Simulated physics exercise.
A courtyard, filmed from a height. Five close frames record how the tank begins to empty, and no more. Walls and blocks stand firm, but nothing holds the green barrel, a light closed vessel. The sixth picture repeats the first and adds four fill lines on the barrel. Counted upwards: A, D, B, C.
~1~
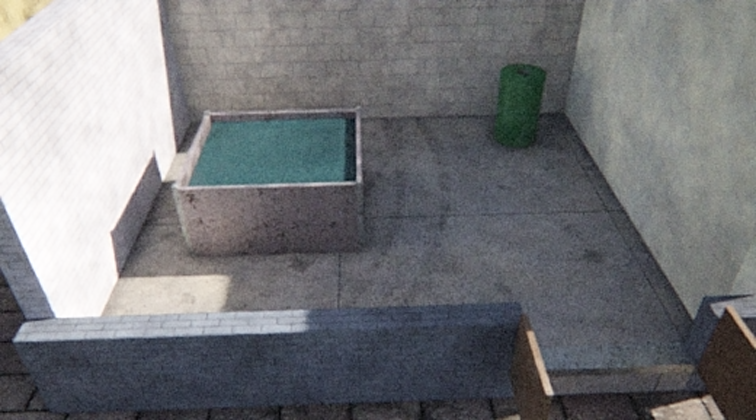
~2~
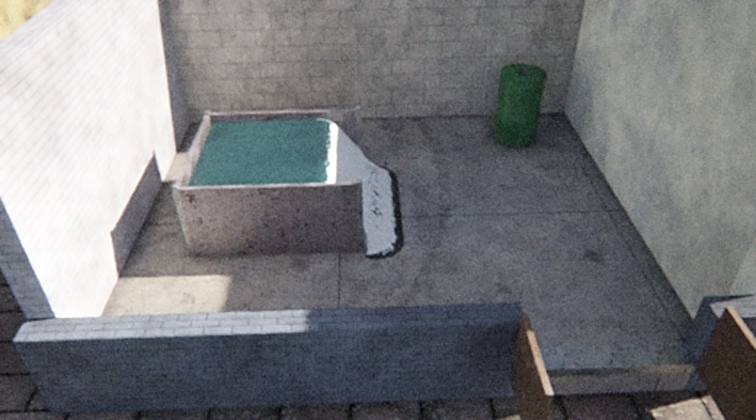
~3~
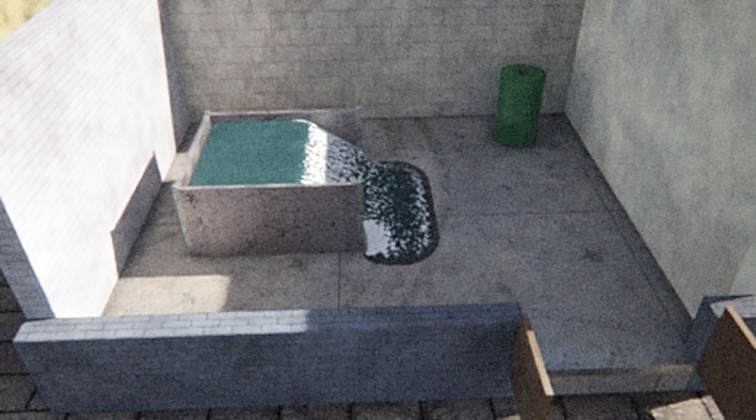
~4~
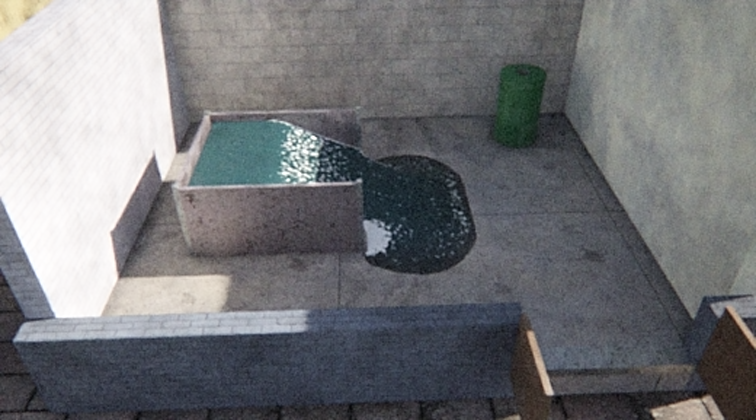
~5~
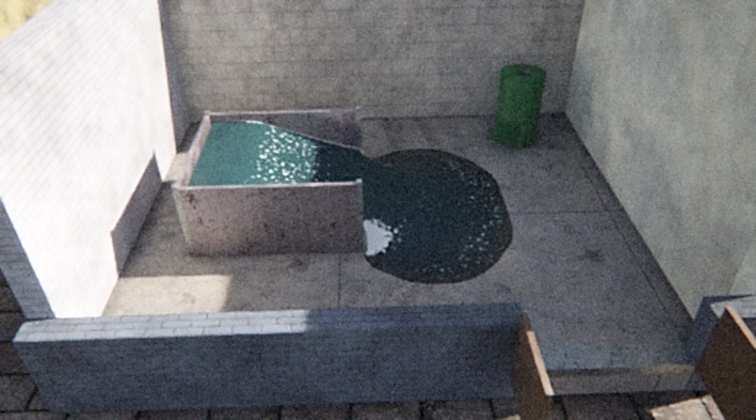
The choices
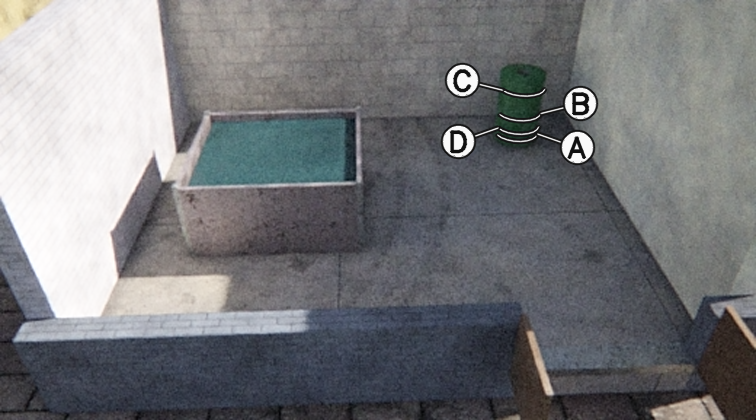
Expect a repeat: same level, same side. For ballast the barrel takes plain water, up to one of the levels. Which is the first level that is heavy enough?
I would pick mark B.
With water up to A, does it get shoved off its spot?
Yes, that goes wrong.
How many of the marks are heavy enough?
Two of them.
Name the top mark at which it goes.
That would be D.
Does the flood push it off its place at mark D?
Yes, it does.
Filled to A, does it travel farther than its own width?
Yes, clearly.
In white, A at (520, 141); B at (523, 120); C at (527, 96); D at (521, 134); from the bottom up A, D, B, C.
Choosing A, it is pushed about twice its own width away.
Choosing B, it does not move.
Choosing C, it does not move.
Choosing D, it is pushed about half its own width away.
